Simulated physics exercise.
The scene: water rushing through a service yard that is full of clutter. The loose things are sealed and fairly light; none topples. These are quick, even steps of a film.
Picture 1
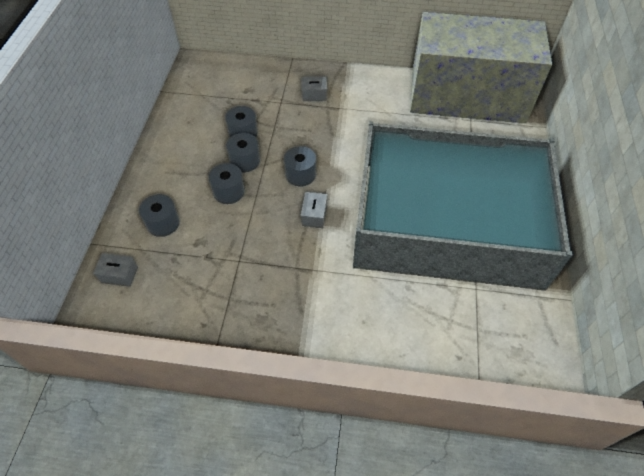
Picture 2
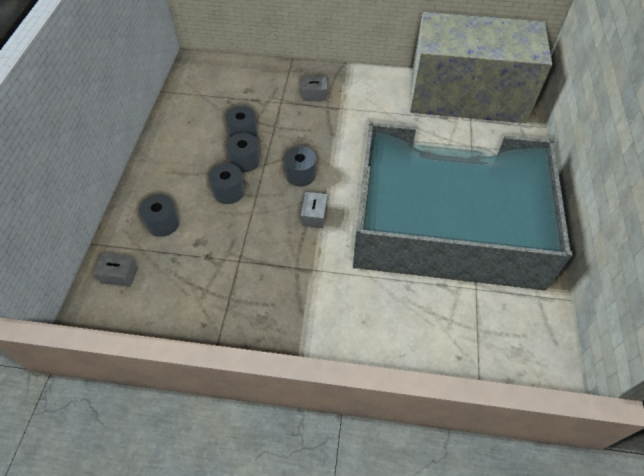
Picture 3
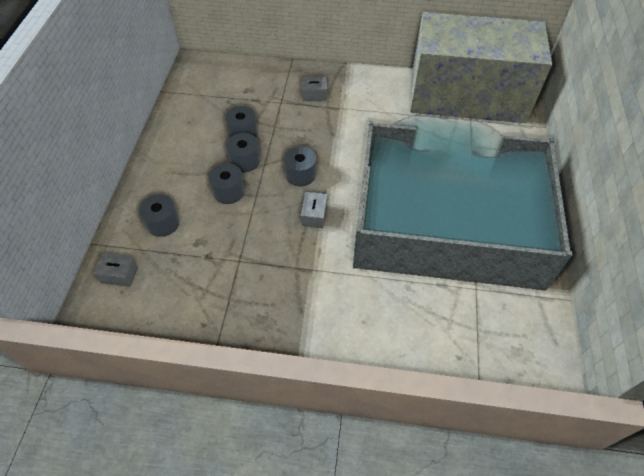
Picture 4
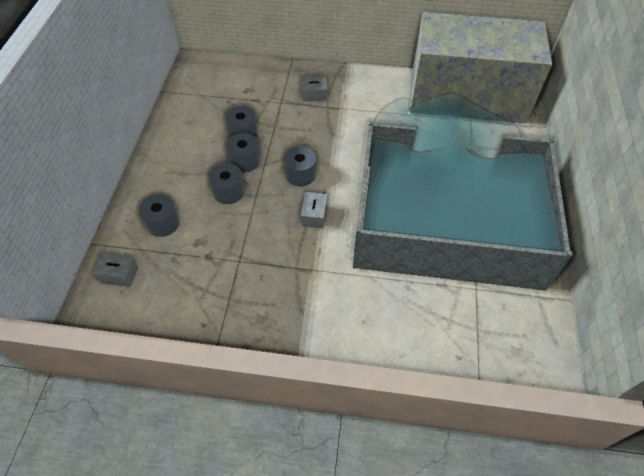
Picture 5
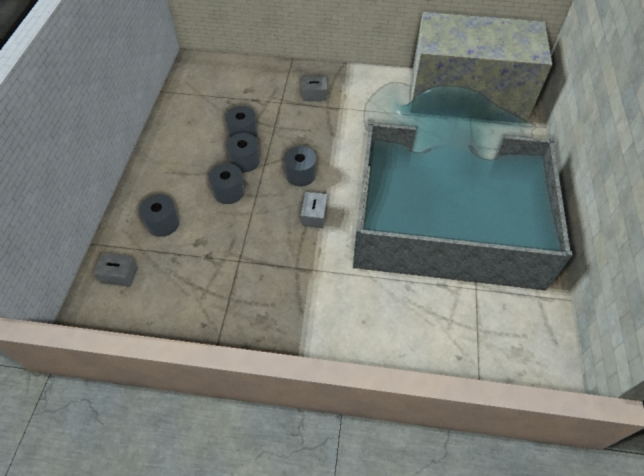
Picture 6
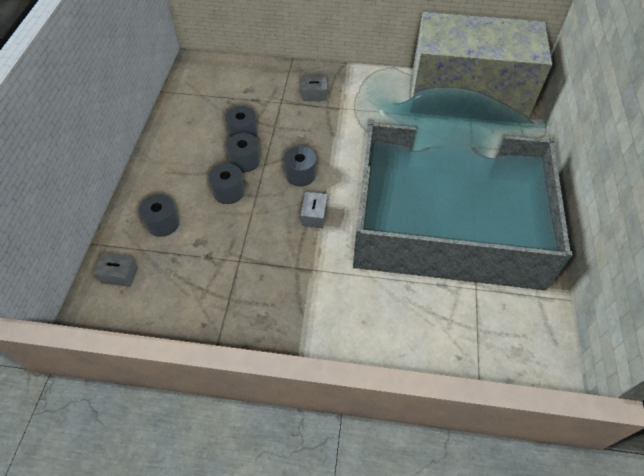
Teal water pouring through a gap in the back wall of a stone tank, spreading across the yard floor beside motionless grey containers.
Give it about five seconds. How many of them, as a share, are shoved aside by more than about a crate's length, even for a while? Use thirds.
It is between one and two thirds.
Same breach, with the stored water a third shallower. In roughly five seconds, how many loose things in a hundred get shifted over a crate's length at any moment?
I make it 20 per cent.
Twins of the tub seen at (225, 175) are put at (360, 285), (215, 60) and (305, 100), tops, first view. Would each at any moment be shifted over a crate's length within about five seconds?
One after the other: No, that far or more, swept aside.
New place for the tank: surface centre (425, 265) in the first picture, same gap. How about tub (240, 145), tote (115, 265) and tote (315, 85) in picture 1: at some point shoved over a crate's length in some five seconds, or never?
As listed: Under that, never so far, swept aside.
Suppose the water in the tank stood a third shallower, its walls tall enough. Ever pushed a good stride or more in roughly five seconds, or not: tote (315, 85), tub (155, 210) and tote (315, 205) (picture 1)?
In turn: That far or more, not that far, short of that.
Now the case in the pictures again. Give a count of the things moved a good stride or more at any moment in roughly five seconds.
The number is 4.
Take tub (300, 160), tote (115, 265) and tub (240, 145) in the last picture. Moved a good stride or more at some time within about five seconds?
As listed: No, no, pushed that far.
A moment on, 0 of 8 are well off their spots; 0 afloat.
Next, 1 of 8 are well off their spots; 0 afloat.
Later, 3 of 8 are well off their spots; 2 afloat.
In the end, 4 of 8 are well off their spots, and 4 have been at some point; 3 afloat.
